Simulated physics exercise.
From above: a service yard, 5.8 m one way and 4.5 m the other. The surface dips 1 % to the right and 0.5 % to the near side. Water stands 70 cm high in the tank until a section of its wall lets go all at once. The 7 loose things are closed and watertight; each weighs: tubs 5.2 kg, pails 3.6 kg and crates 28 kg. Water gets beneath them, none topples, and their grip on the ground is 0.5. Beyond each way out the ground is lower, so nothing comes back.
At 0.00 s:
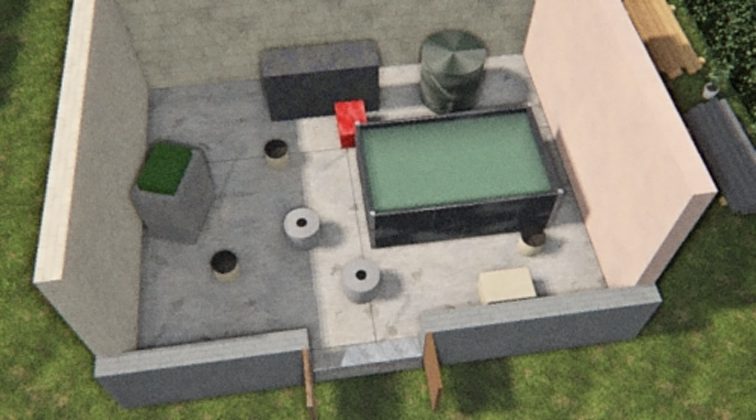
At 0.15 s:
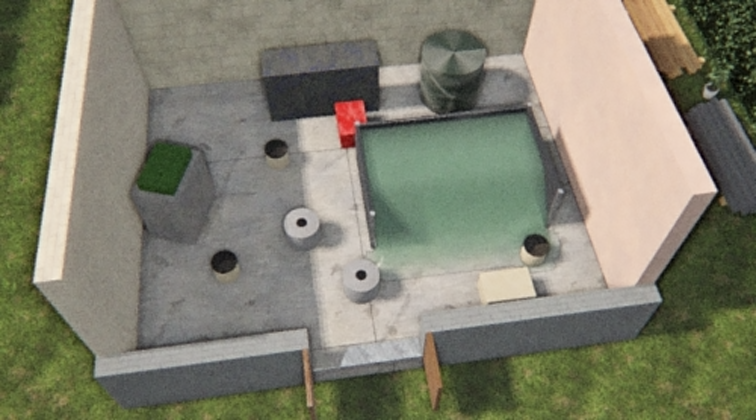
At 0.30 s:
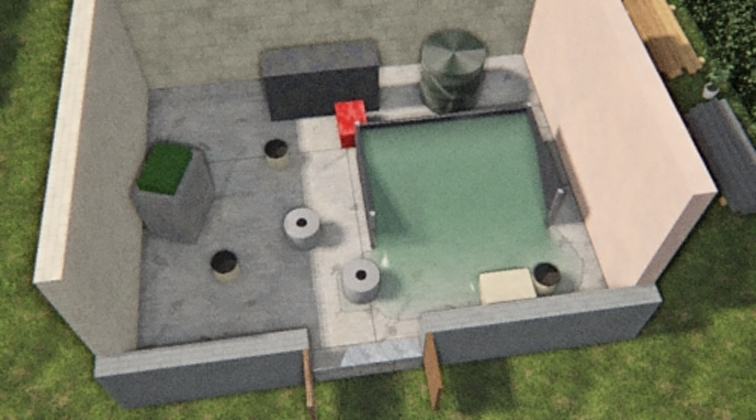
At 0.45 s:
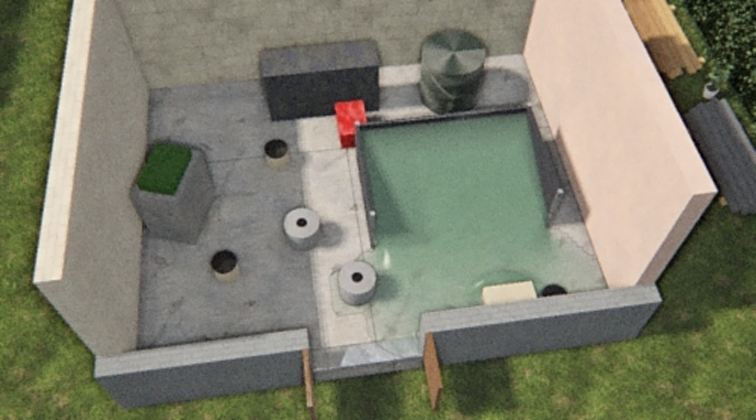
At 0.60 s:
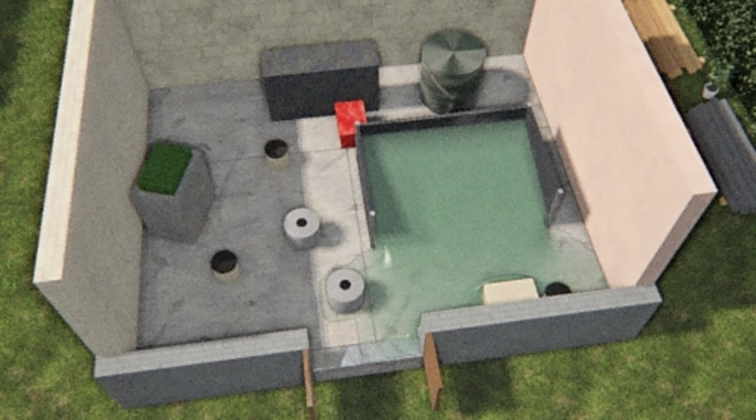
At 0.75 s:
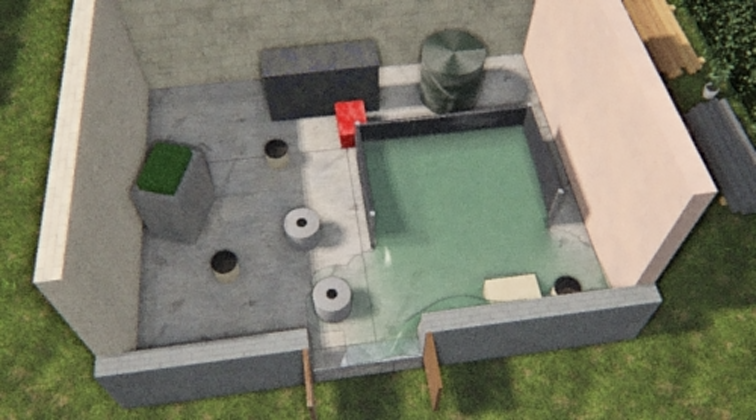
Green water bursts from the near side of a dark-walled tank on the right of a walled yard, seen from above by a still camera, and spreads toward the low front wall. It pushes a small dark-topped pail nearward, while a grey round pail slides left and nearer beside the gap. The red crate, cream block, grass-topped planter, dark box and ribbed green tank stay put.
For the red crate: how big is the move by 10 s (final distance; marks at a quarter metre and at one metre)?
Red crate holds its place.
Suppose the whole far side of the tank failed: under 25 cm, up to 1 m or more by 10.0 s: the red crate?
Then the red crate ends far away.
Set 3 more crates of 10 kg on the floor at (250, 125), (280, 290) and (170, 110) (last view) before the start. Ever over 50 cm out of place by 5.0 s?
In that order: Under, past it, under.
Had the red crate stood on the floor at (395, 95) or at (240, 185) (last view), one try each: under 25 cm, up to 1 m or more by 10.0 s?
In that order: It stays put; it barely shifts.
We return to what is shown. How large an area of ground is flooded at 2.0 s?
About 11.0 m2.
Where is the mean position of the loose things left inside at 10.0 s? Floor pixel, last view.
At about (356, 131).
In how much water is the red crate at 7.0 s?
Roughly 7 cm.
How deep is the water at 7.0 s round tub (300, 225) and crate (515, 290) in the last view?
About 3 and 9 cm.
After 2.0 s the red crate is near (351, 117), 0.0 m from its start, aground; 0 of 7 are out; 2 afloat.
After 4.5 s the red crate is near (351, 117), 0.0 m from its start, aground; 0 of 7 are out; 3 afloat.
After 7.0 s the red crate is near (351, 117), 0.0 m from its start, aground; 0 of 7 are out; 3 afloat.
After 10.0 s the red crate is near (351, 117), 0.0 m from its start, aground; 0 of 7 are out; 5 afloat.
